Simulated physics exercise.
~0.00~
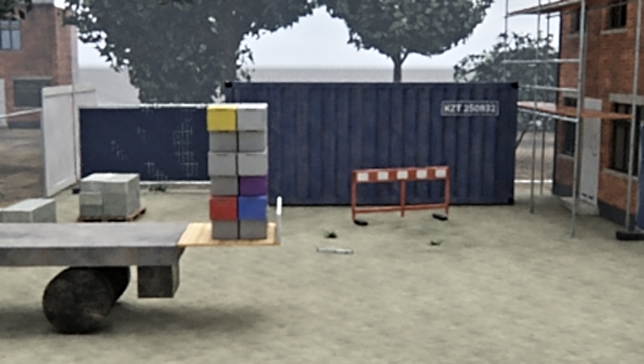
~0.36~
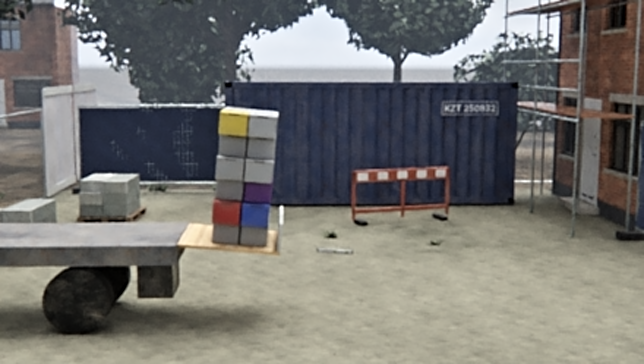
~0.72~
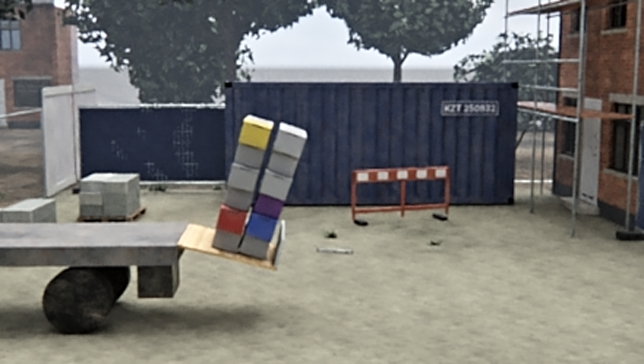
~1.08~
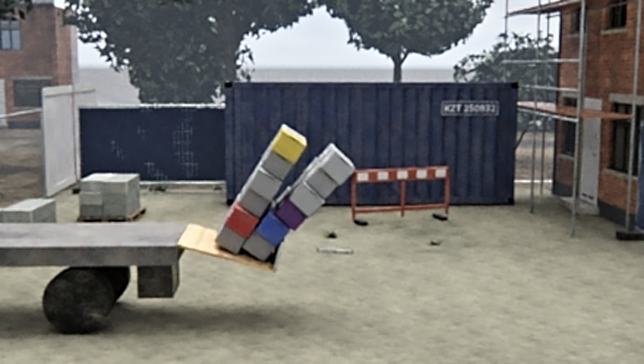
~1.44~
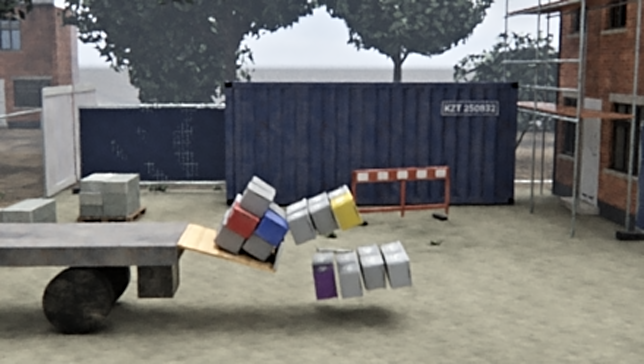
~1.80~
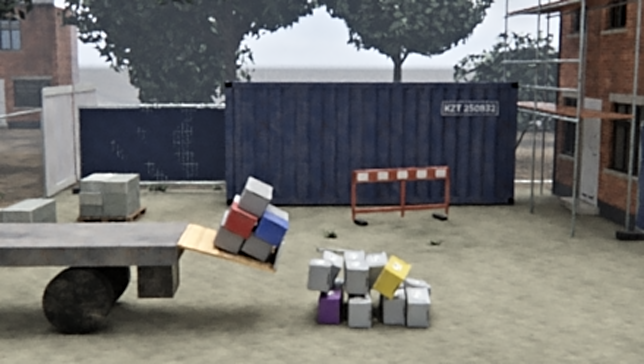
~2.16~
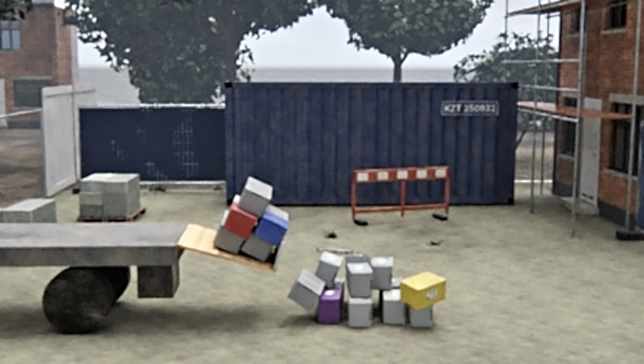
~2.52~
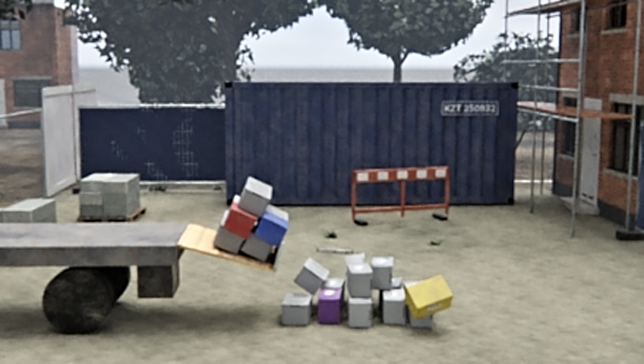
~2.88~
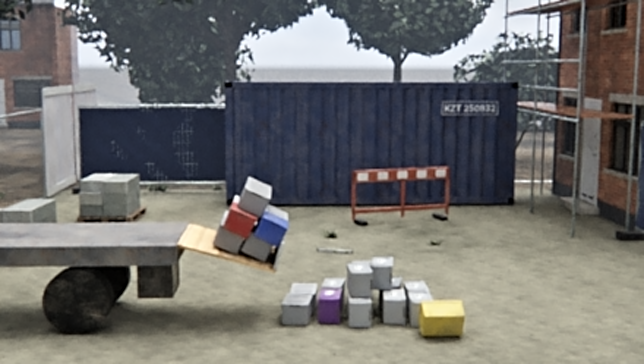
We see a stack of grey and coloured boxes on a flat-bed's end flap, which droops to the right until the stack leans and topples. Several boxes, including the purple and yellow ones, tumble to the ground, while the red and blue ones stay tilted on the sloping flap.
